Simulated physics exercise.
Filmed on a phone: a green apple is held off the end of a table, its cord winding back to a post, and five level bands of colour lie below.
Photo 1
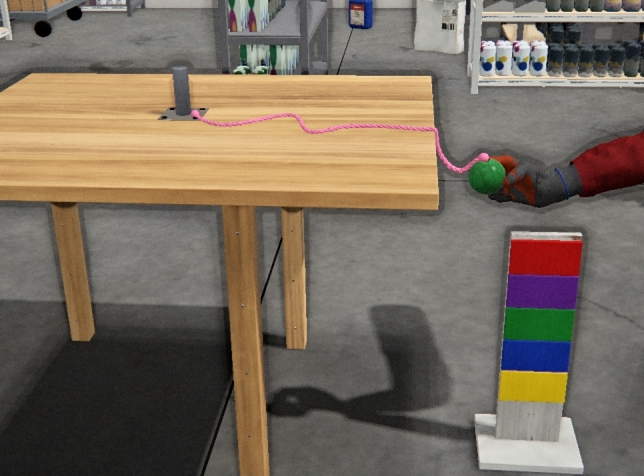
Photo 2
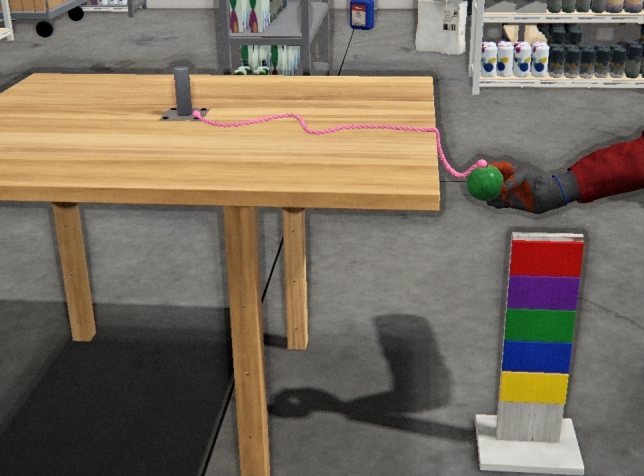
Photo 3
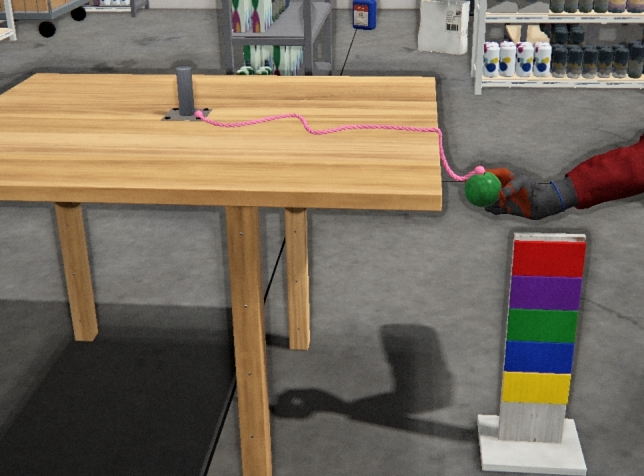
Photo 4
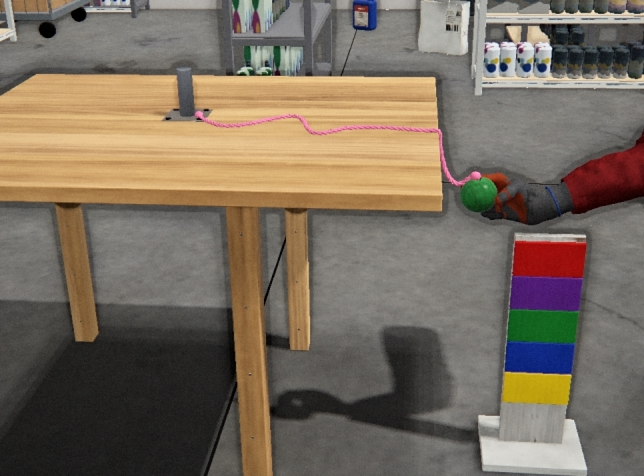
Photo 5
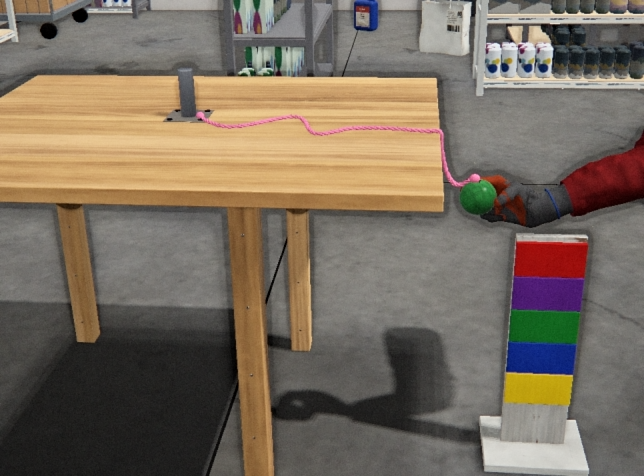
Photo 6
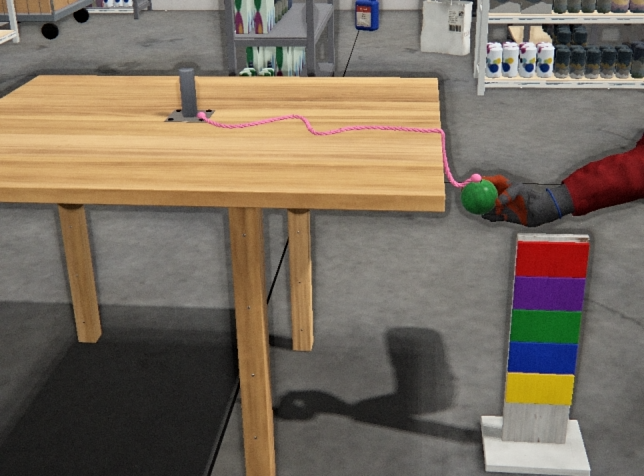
A gloved hand holding a corded green ball beside a wooden table lowers it slightly.
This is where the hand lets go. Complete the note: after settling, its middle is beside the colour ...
... Purple.
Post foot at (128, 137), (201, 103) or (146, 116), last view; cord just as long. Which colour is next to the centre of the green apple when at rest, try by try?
Result 1: Red. Result 2: Purple. Result 3: Red.
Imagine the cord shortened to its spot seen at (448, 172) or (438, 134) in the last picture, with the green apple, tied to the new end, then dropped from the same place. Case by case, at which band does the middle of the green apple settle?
In order, the results are red and no band.
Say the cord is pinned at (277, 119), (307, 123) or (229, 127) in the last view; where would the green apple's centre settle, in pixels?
Expect roughly (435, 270) for the first, (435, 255) for the second and (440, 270) for the third.
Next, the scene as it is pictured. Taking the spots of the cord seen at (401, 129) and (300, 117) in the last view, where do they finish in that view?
(442, 166) and (326, 123), approximately.
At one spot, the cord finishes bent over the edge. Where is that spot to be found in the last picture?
Look close to (370, 128) - that's the one.
A little later, apple near (412, 287); level with purple.
Next, apple near (454, 290); level with purple.
When it is over, apple near (441, 290); level with purple. The cord holds its middle at purple.
